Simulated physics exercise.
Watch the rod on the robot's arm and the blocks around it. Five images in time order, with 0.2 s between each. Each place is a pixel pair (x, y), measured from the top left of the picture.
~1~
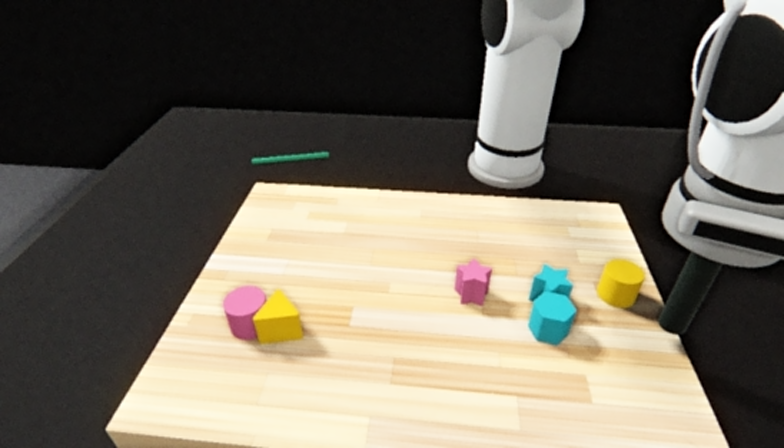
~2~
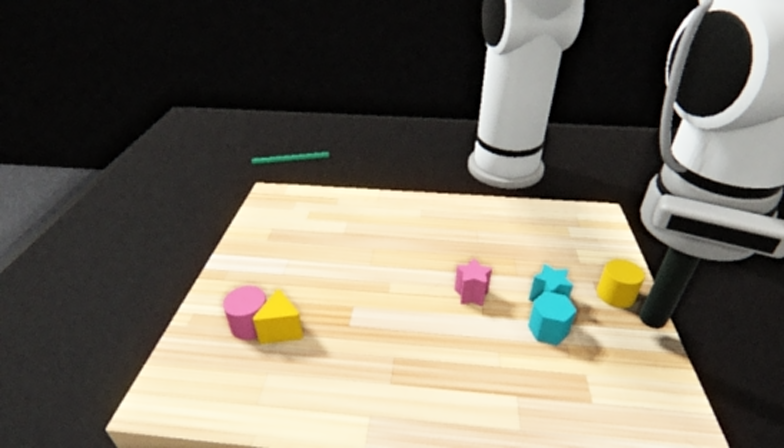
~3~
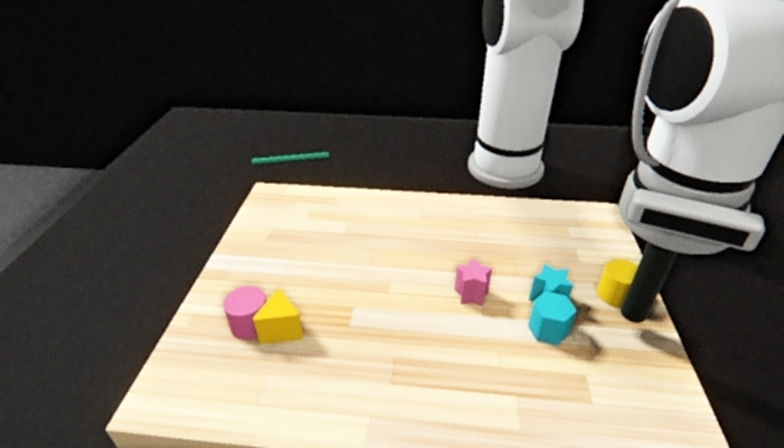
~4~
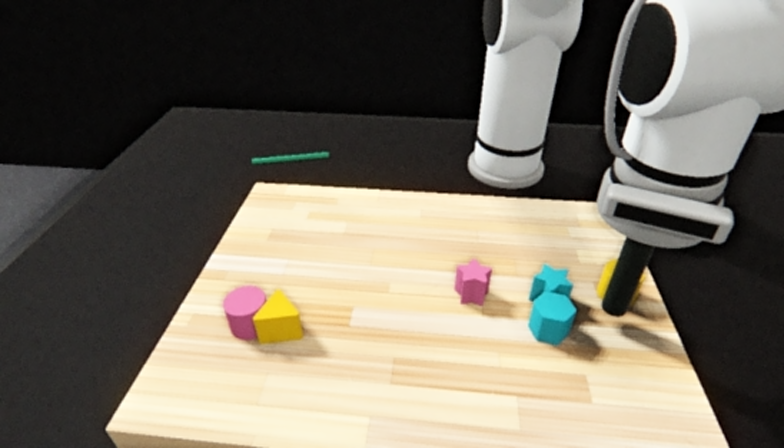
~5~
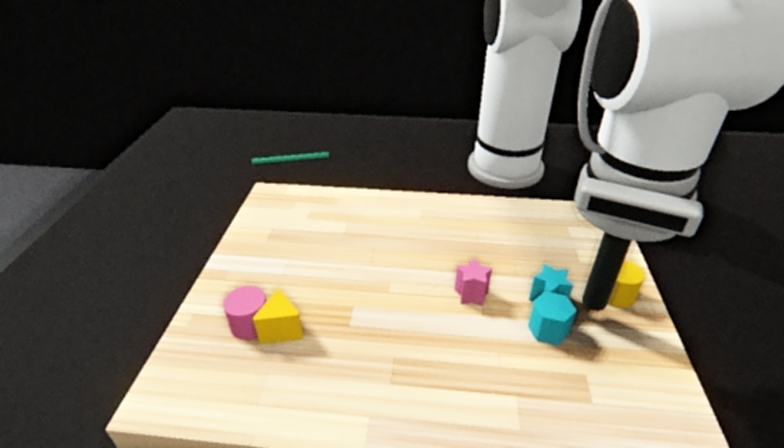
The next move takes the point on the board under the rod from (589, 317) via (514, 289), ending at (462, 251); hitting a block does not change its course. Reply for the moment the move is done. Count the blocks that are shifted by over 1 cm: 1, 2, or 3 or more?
There will be one block displaced.
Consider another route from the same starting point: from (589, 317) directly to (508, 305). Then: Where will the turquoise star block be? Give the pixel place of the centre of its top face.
Pixel (518, 265).
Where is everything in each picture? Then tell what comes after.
Rod's lower end at (671, 327); turquoise star block at (554, 276); turquoise six-sided block at (555, 306), in the first picture.
Rod at (652, 321); blocks still, in the second picture.
Rod at (633, 315); blocks still, in the third picture.
Rod at (613, 309); blocks still, in the fourth picture.
Rod at (594, 304); turquoise star block at (554, 276); turquoise six-sided block at (555, 306), in the fifth picture.
What follows on the original path. One third of the way, rod at (540, 285); turquoise star block at (521, 264), turned 35° clockwise.
Two thirds of the way, rod at (496, 263); turquoise star block at (477, 243), turned 30° clockwise.
At the end, rod at (464, 239); turquoise star block at (443, 226); turquoise six-sided block still.
